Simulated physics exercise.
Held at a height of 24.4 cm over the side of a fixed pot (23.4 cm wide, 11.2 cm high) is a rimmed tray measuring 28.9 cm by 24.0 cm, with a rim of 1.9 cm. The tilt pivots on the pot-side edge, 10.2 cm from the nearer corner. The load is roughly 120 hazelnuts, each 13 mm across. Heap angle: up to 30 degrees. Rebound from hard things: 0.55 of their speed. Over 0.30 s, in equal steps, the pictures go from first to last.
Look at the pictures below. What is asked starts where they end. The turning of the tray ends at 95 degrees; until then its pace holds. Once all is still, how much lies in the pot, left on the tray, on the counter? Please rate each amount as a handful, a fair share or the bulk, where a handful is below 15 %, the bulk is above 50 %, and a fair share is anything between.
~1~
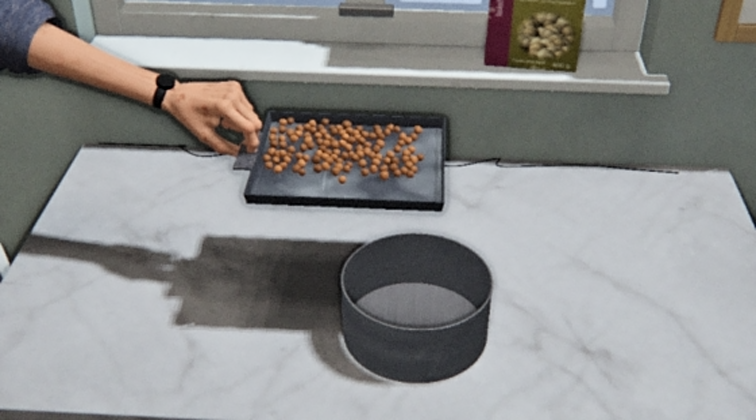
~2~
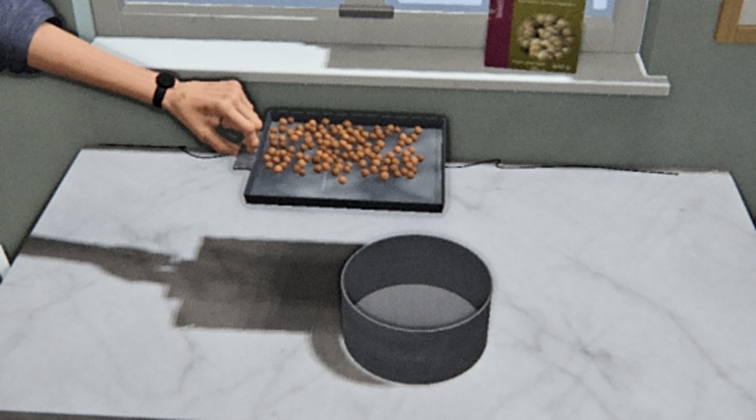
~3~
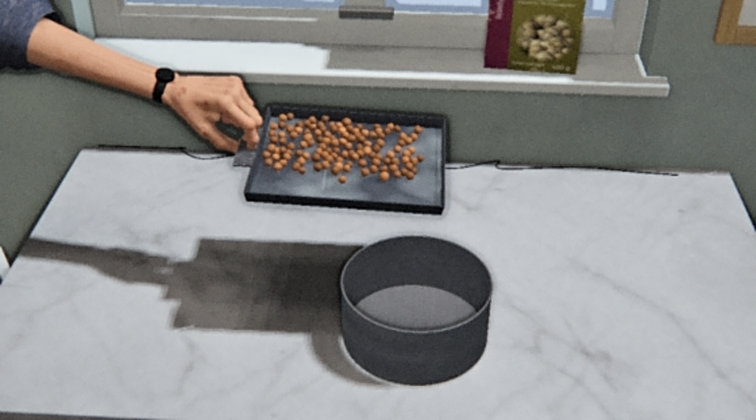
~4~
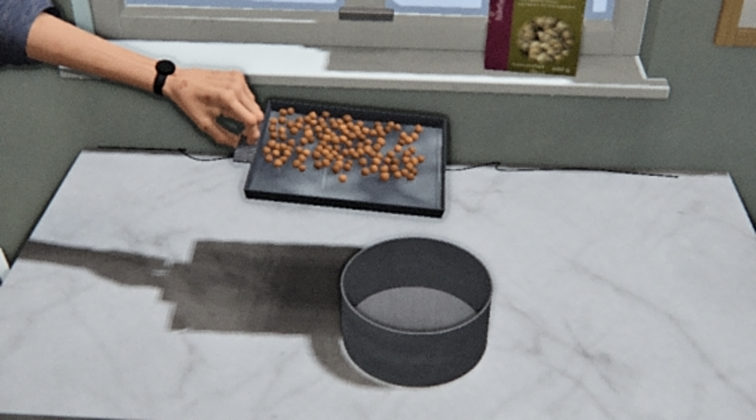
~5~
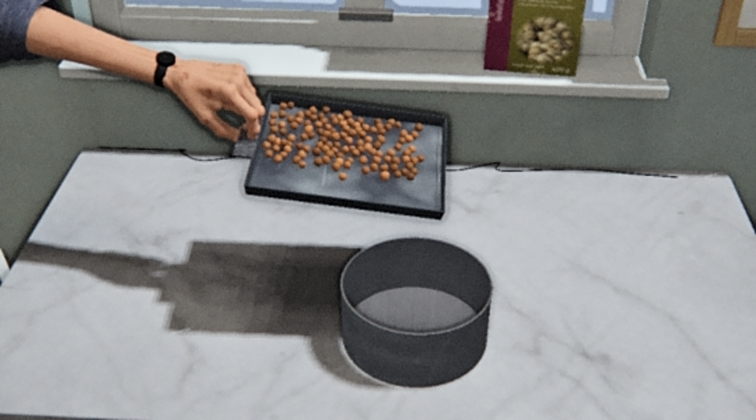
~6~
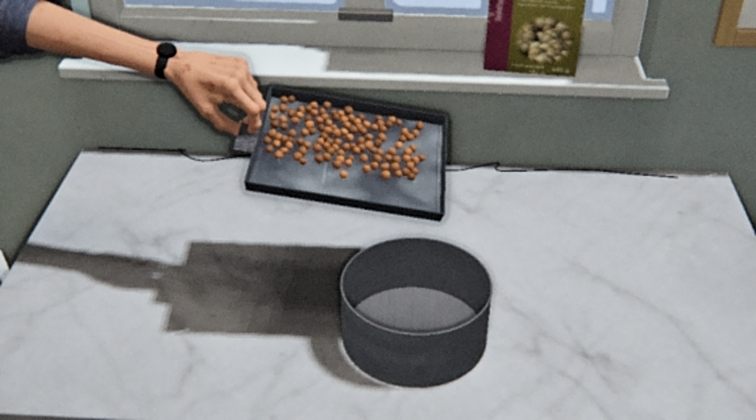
Pot: The bulk; tray: A handful; counter: A handful.
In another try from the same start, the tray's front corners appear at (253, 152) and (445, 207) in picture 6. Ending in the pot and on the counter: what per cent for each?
In the pot: 25 per cent; on the counter: 75 per cent.
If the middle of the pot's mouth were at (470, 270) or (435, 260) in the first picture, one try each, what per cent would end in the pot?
That gives roughly 100 per cent and then 100 per cent.
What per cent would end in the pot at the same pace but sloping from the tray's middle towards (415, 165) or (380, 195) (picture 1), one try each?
First try: About 20 percent; second try: About 100 percent.
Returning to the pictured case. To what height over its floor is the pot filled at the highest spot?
Close to 2.5 cm up.
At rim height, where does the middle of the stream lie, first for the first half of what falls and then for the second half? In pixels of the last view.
Around (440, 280), then around (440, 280).
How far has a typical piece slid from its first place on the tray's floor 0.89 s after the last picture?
Around 13 centimetres.
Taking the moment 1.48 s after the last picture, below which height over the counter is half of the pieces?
Roughly 26 centimetres.
Then, 0.89 s after the last picture, tilt 50 degrees; the tray holds 100 %, the pot 0 %.
Then, 1.48 s after the last picture, tilt 76 degrees; the tray holds 95 %, the pot 5 %.
Then, 2.13 s after the last picture, tilt 95 degrees; the tray holds 5 %, the pot 95 %.
In the end, pot 100 %, tray 0 %, counter 0 %.
